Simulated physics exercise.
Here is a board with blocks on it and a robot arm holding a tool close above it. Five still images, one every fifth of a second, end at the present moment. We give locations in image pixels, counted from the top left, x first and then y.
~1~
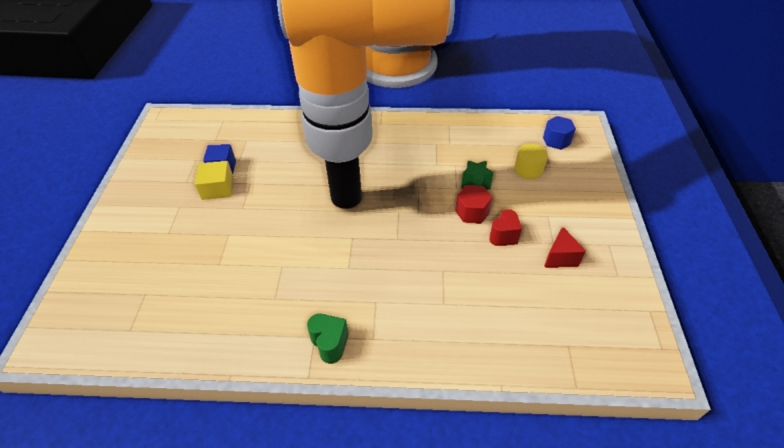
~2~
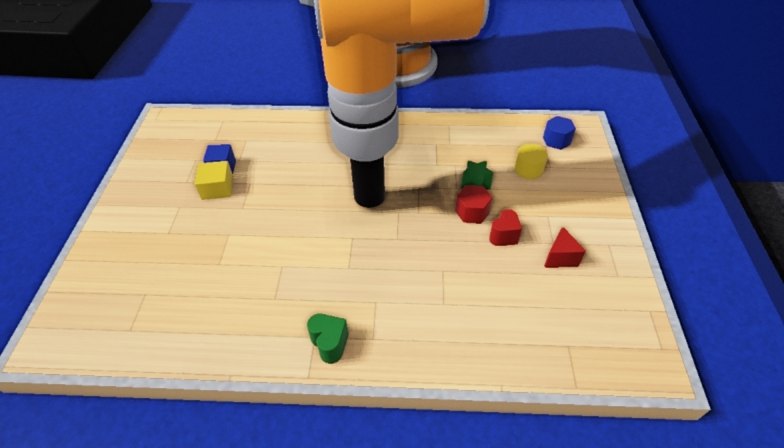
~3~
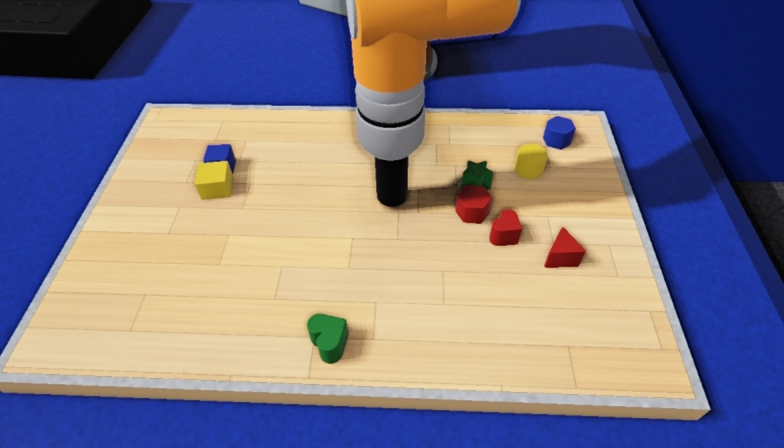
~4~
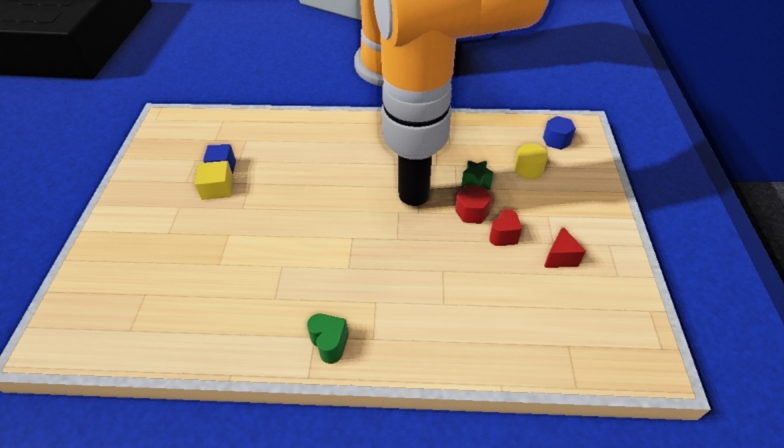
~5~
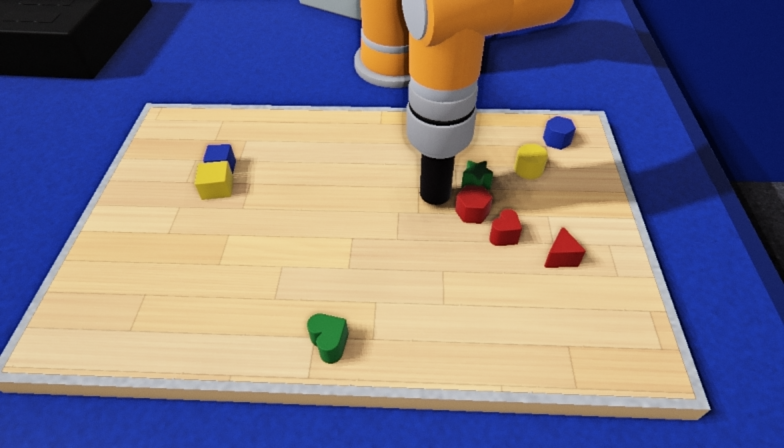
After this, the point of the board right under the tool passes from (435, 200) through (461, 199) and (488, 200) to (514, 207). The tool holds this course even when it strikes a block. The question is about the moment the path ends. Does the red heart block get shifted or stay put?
By then it is displaced.
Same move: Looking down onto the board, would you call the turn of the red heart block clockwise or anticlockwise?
Clockwise rotation.
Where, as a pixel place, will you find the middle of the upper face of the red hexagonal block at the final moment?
Roughly at (526, 216).
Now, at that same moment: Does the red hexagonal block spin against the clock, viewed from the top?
My answer is no.
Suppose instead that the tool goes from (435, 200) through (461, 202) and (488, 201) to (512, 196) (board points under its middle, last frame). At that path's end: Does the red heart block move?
I believe so.
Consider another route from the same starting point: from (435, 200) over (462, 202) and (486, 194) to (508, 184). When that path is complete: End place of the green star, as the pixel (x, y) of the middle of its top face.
About (492, 153).
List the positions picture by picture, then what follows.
In the first frame, lower end of the tool at (347, 198), tops of blocks, red hexagonal block at (475, 196), green star at (478, 169), red heart block at (508, 221), yellow round block at (533, 153).
In the second frame, tool at (370, 197), blocks as before.
In the third frame, tool at (392, 196), blocks as before.
In the fourth frame, tool at (414, 195), blocks as before.
In the fifth frame, tool at (435, 194), red hexagonal block at (475, 196), green star at (478, 169), red heart block at (508, 221), yellow round block at (533, 153).
The first path, step by step. One third of the way, tool at (463, 193); red hexagonal block at (489, 200), turned 20° clockwise.
Two thirds of the way, tool at (490, 194); red hexagonal block at (508, 205), turned 40° clockwise; green star at (488, 164), turned 35° anticlockwise; red heart block at (513, 227), turned 35° clockwise.
At the end, tool at (516, 202); red hexagonal block at (526, 216), turned 65° clockwise; green star at (488, 164), turned 35° anticlockwise; red heart block at (516, 235), turned 70° clockwise; yellow round block not moved.
